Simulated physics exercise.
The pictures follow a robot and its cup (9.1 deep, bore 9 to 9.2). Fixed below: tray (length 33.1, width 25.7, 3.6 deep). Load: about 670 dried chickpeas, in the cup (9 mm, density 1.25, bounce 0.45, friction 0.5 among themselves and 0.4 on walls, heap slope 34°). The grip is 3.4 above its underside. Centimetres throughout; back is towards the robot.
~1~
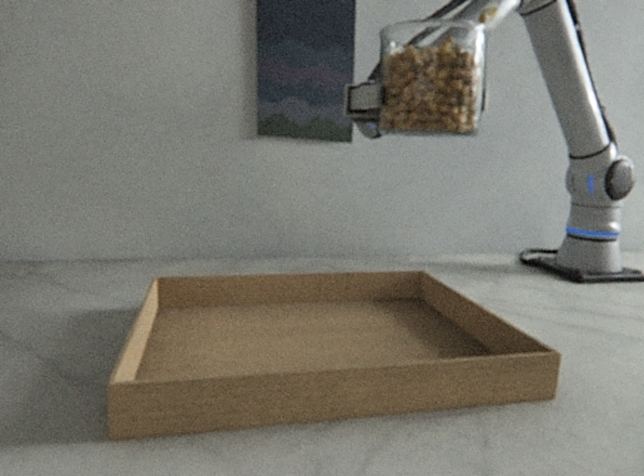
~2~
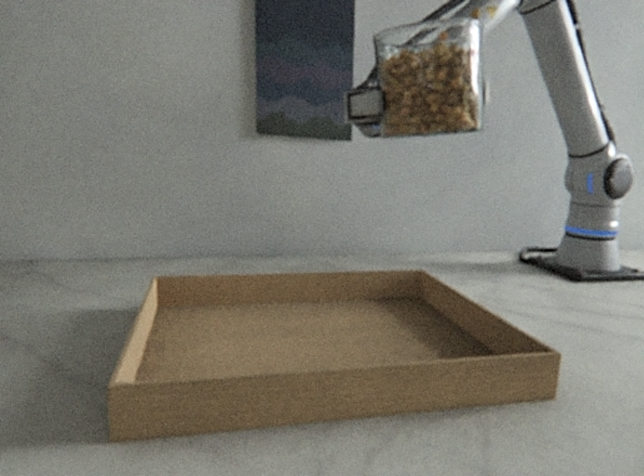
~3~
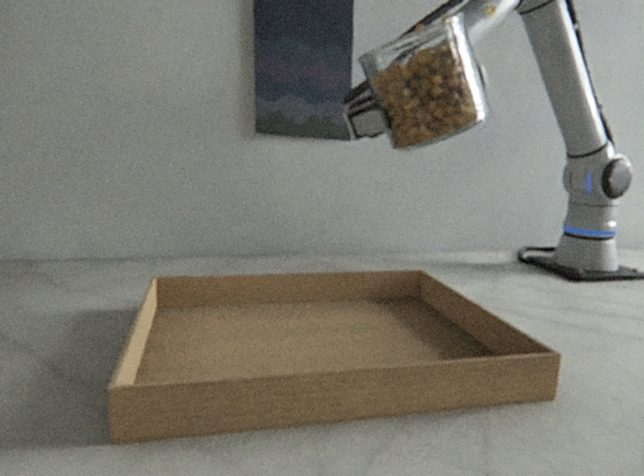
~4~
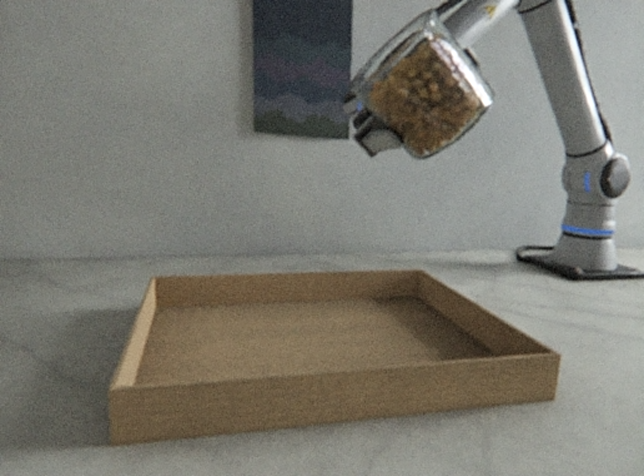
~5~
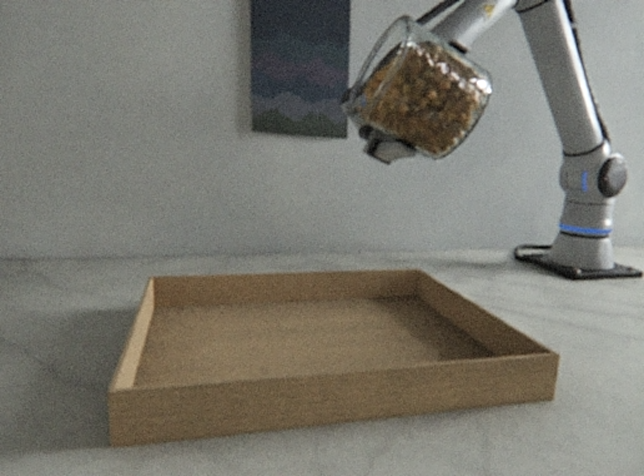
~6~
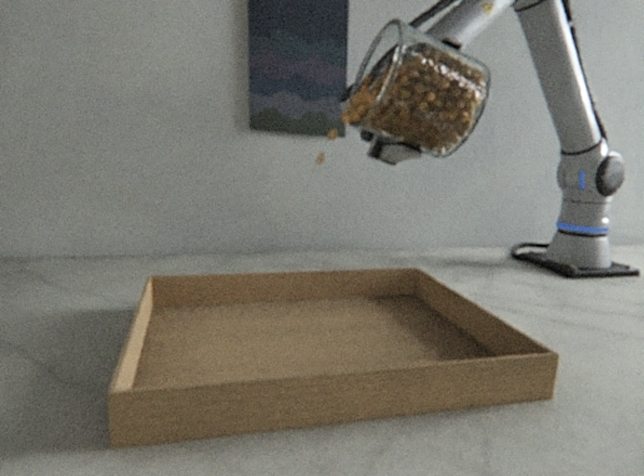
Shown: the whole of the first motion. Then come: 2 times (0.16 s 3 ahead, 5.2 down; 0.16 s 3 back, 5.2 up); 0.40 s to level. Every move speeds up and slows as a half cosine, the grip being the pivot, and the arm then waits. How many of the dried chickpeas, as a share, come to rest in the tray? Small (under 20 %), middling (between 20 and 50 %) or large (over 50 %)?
Share in the tray: Small (under 20 %).
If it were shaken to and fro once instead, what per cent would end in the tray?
It would be near 10 per cent.
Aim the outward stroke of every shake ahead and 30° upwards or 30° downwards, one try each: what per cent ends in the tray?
Some 70 and 30 per cent.
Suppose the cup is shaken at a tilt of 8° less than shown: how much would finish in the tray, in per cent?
It would be near 5 per cent.
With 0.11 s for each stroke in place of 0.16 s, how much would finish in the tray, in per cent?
Then about 25 per cent.
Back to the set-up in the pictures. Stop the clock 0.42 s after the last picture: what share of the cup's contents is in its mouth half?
Roughly 40 per cent.
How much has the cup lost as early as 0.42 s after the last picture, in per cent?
About 5 per cent by then.
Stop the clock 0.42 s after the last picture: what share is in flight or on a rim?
About 3 per cent.
Then, 0.42 s later, tilted 72° forward, highest piece 25 above the table; 618 in the cup, 28 in the tray, 21 in flight or on a rim.
Then, 0.83 s later, tilted 38° forward, highest piece 27 above the table; 590 in the cup, 75 in the tray, 2 in flight or on a rim.
Then, 1.24 s later, level, highest piece 30 above the table; 590 in the cup, 77 in the tray.
Then, 2.29 s later, level, highest piece 30 above the table; 590 in the cup, 77 in the tray.
At rest, 590 in the cup, 77 in the tray. That is 12 % in the tray.
